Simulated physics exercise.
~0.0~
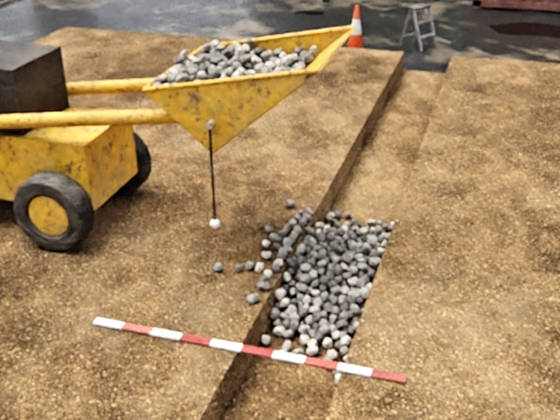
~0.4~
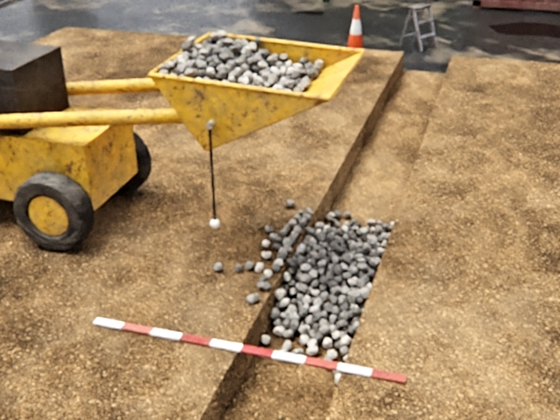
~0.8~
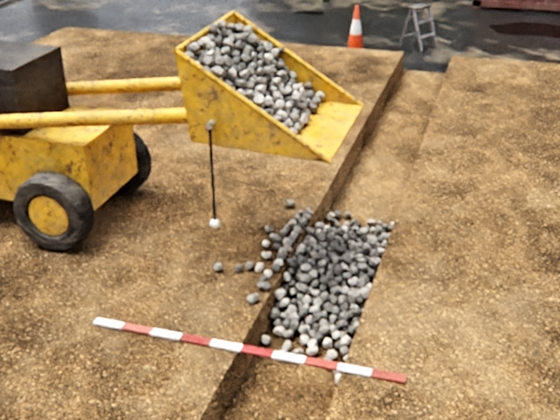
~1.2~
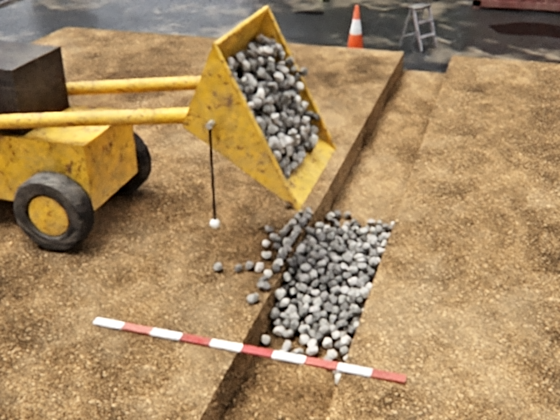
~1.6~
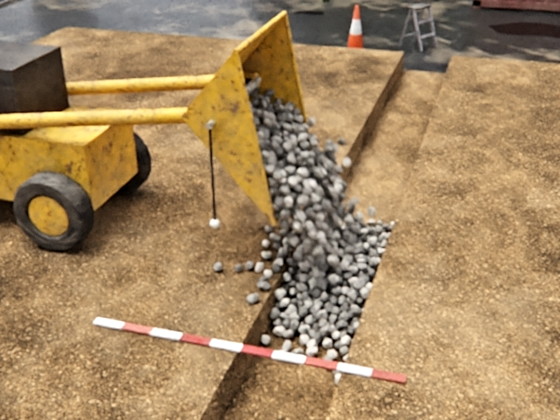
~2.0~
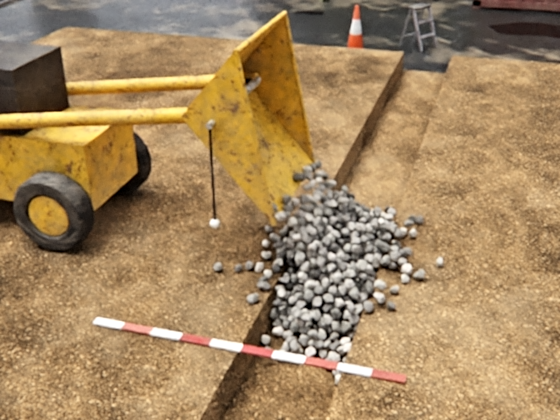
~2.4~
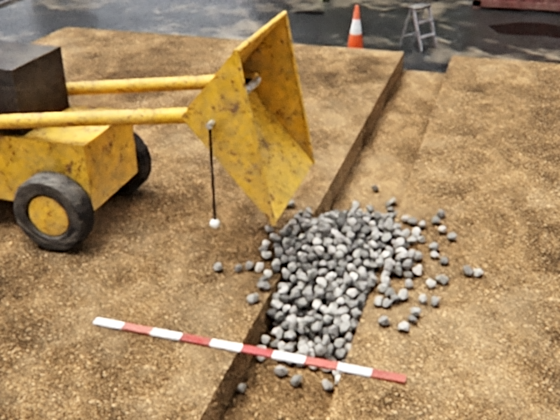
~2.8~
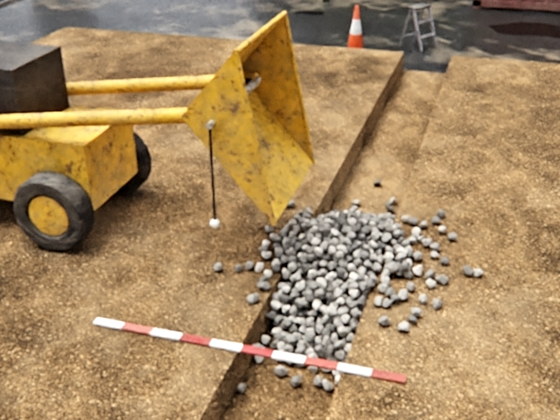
A yellow loader stands at the left on brown gritty ground, its raised bucket heaped with grey stones, seen from the side and slightly above. Ahead of it, a straight-sided trench already holds a pile of similar stones, with a red and white banded pole in front and an orange cone and small stepladder behind. The bucket tips forward gently, then more steeply, keeping its load at first. The stones then pour out over its lip onto the pile. Emptied, the bucket stays tilted while the heap spreads, some stones rolling beyond the trench to the right before everything rests.
